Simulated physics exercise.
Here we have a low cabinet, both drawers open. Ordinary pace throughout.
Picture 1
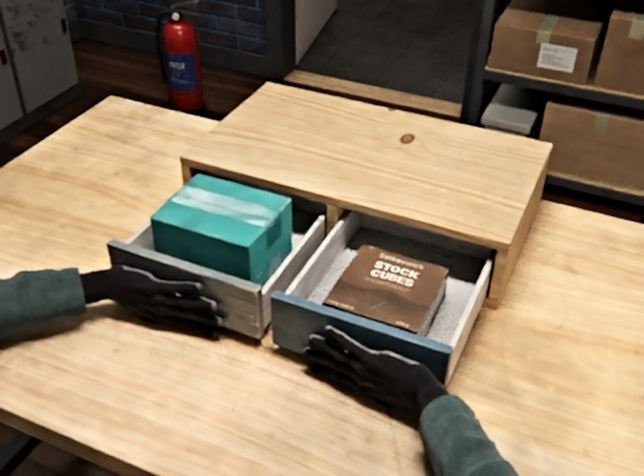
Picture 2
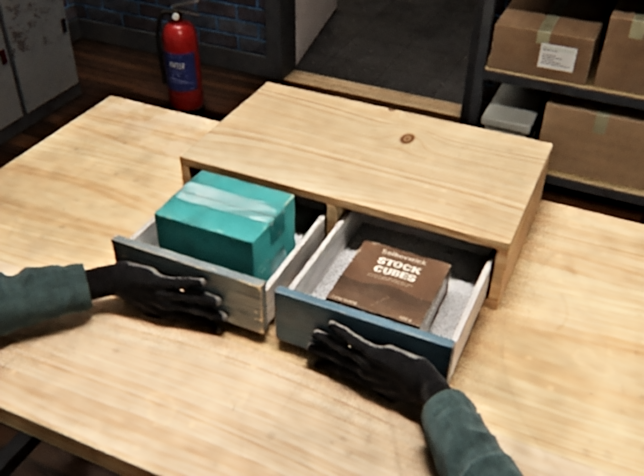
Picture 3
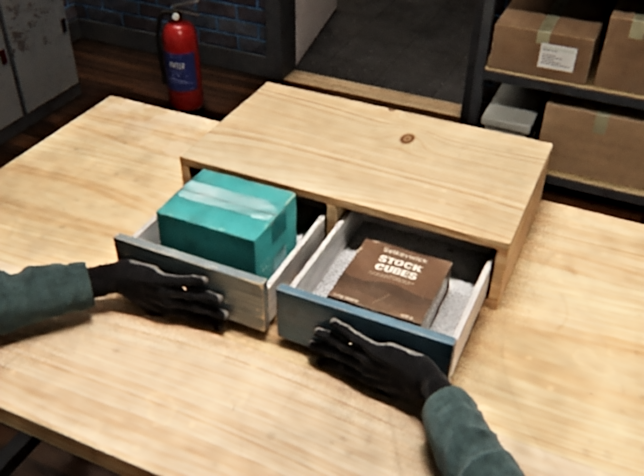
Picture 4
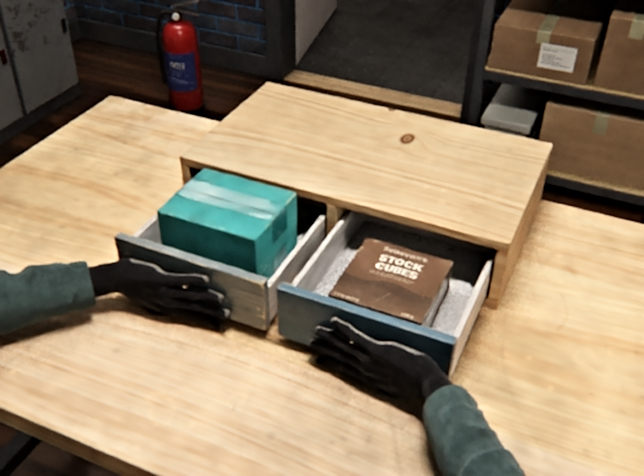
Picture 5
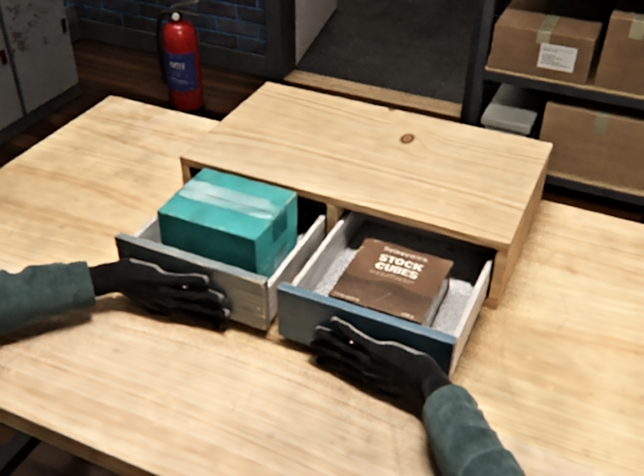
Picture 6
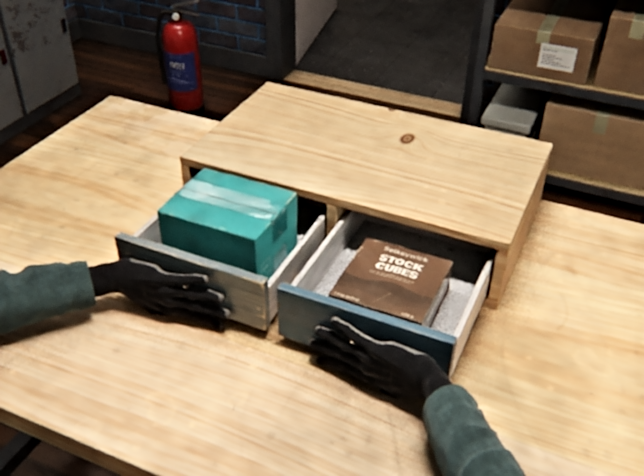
Black-gloved hands resting on two open drawers of a low wooden cabinet, nudging them slightly, turquoise and brown boxes inside.
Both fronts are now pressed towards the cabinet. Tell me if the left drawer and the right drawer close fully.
One by one: The left drawer will stay jutting out; the right drawer will finish tucked away.
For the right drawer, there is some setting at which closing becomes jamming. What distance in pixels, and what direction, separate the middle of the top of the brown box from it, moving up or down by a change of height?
16 pixels up.
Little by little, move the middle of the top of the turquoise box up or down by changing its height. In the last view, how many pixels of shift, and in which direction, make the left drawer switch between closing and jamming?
Go down by close to 12 pixels and it flips.
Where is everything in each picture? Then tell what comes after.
In the first frame, left drawer (233, 236) wide open; right drawer (394, 283) wide open; brown box (387, 300).
In the second frame, right drawer (397, 279) wide open; turquoise box (228, 231).
In the third frame, left drawer (238, 230) wide open; chest (368, 182).
In the fourth frame, right drawer (398, 276) wide open; brown box (391, 292).
In the fifth frame, left drawer (239, 229) wide open; turquoise box (230, 229).
In the sixth frame, left drawer (239, 229) wide open; right drawer (398, 276) wide open; chest (368, 182).
Then, 0.38 s later than the last frame, left drawer starting in; right drawer starting in.
When it is over, the left drawer stays ajar; the right drawer shuts flush.
